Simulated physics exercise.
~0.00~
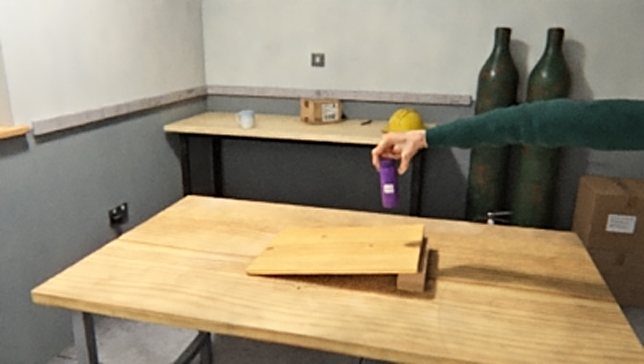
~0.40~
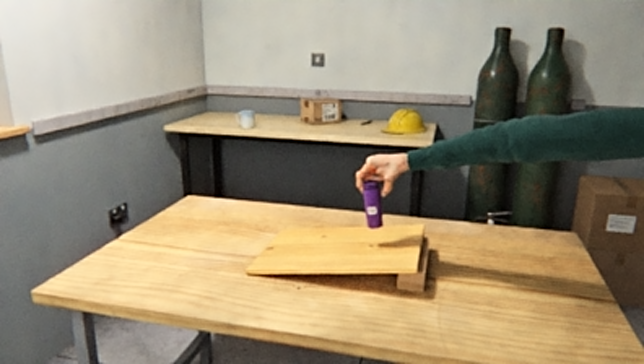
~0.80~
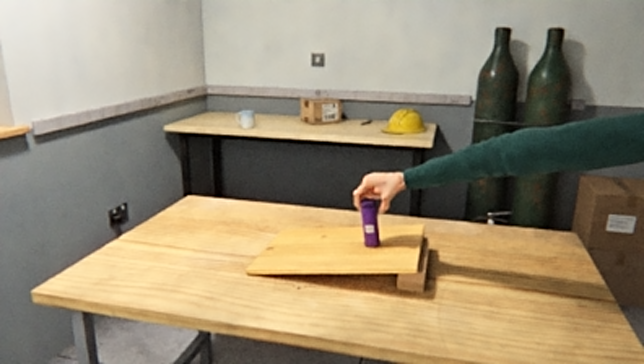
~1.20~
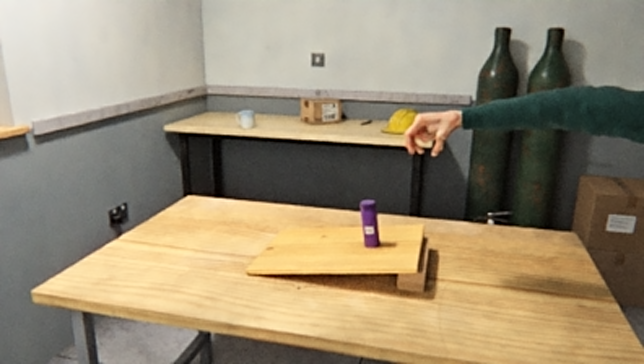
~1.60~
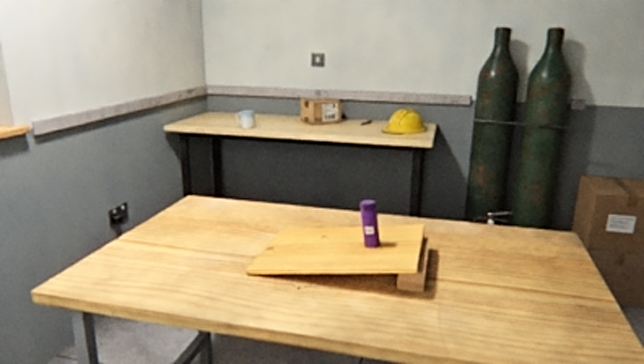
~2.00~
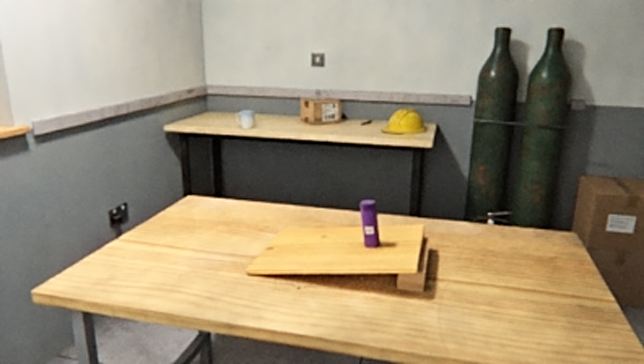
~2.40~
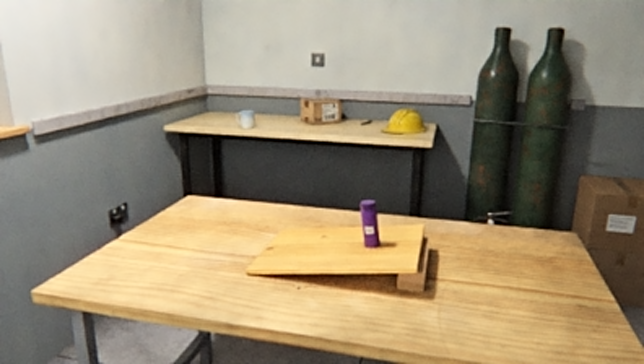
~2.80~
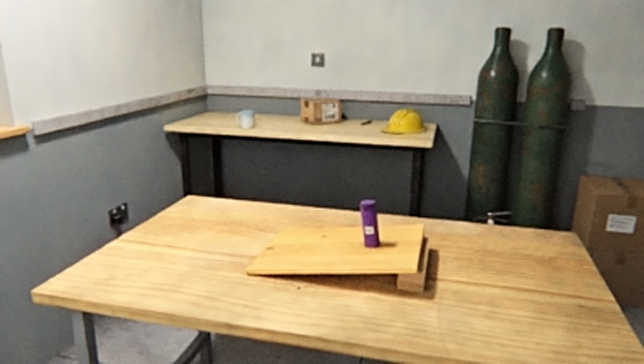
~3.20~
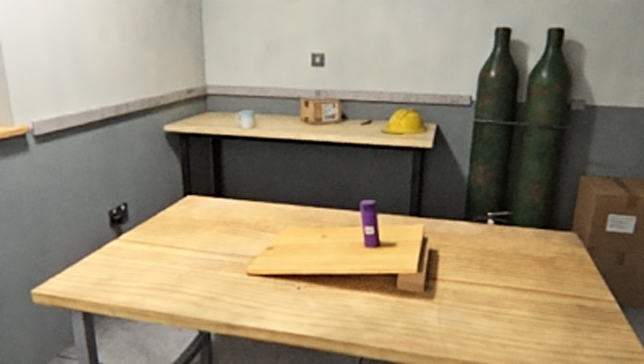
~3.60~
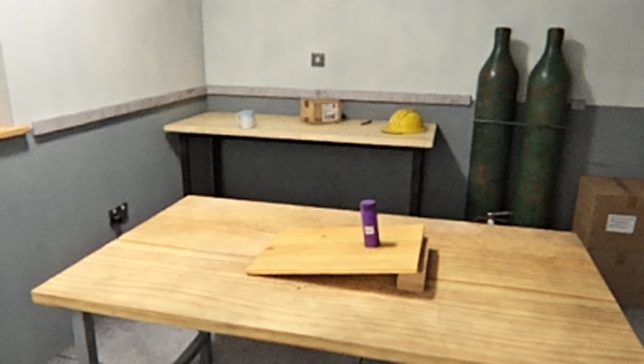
A purple shaker was lowered by a hand in a green sleeve onto a tilted wooden board on a table, moving left and down. The hand let go and withdrew to the right, and the shaker stayed standing there, leaning slightly, without sliding.
